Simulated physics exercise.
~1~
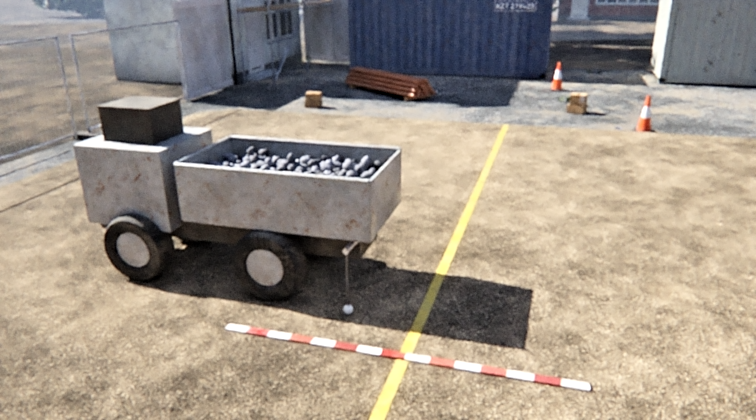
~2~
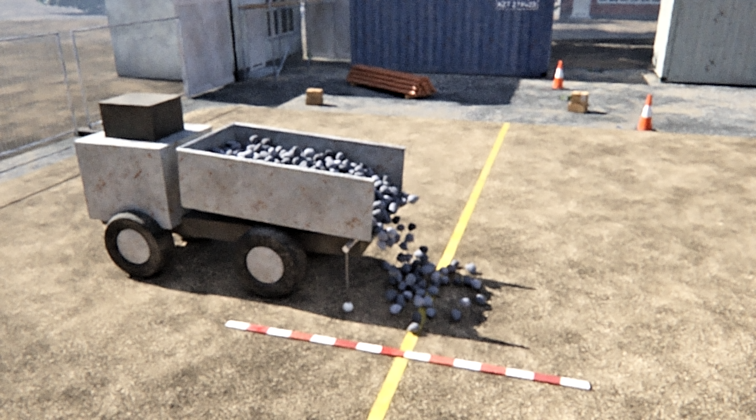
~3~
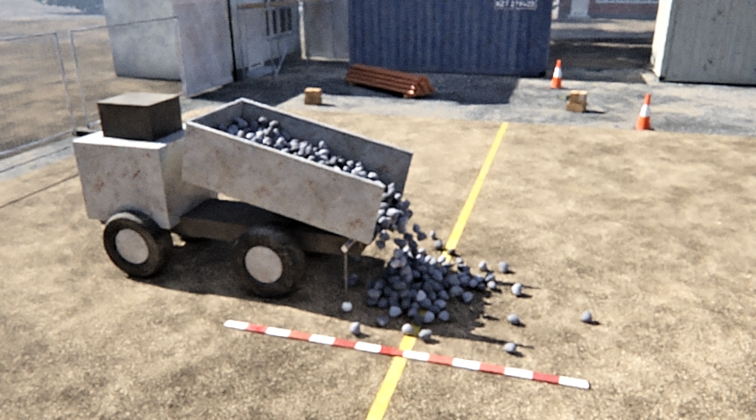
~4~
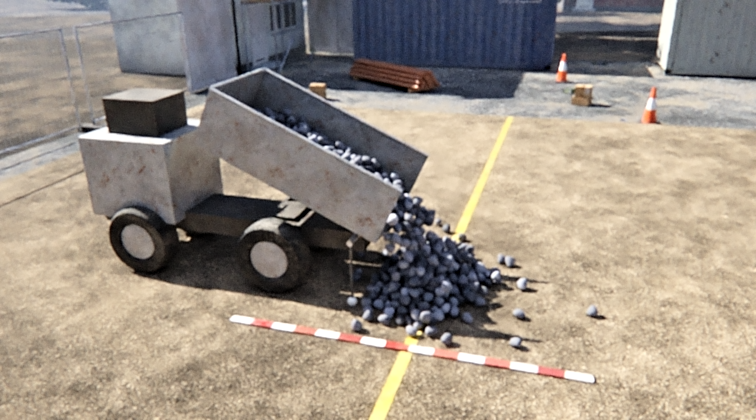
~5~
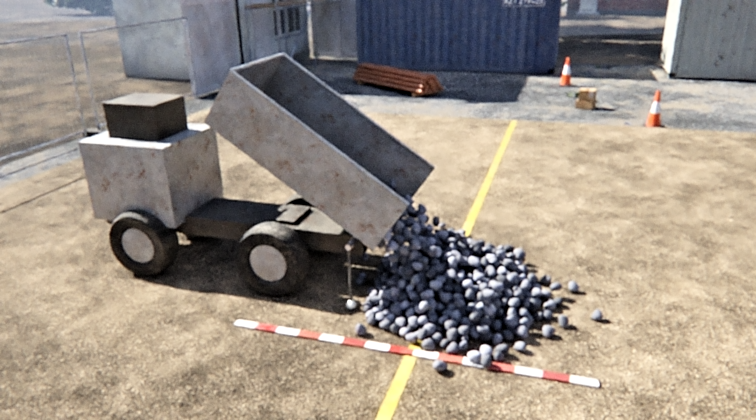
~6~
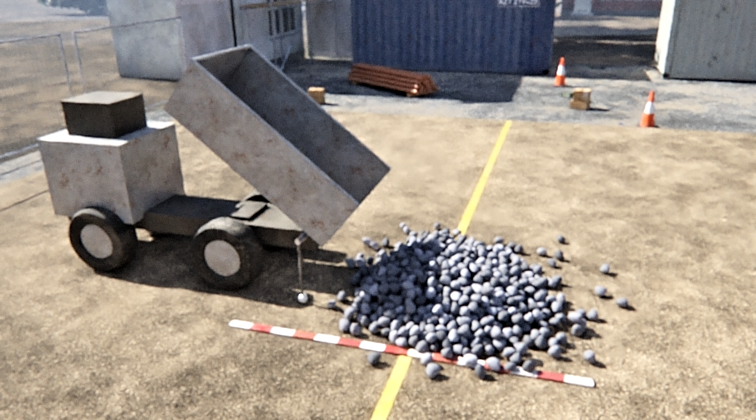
At first, a grey truck-like machine stands in a sandy yard, its open bed level and full of rounded grey stones, beside a yellow line and a red and white striped staff. The bed begins to tip toward the right, and stones spill from its rear end onto the ground near the line. As it tilts more steeply, the heap grows and spreads across the line, with a few stones rolling off ahead. Then the machine pulls away to the left, its bed still raised. The bed ends up empty, and the stones lie in a broad pile on both sides of the line, more of them beyond it.
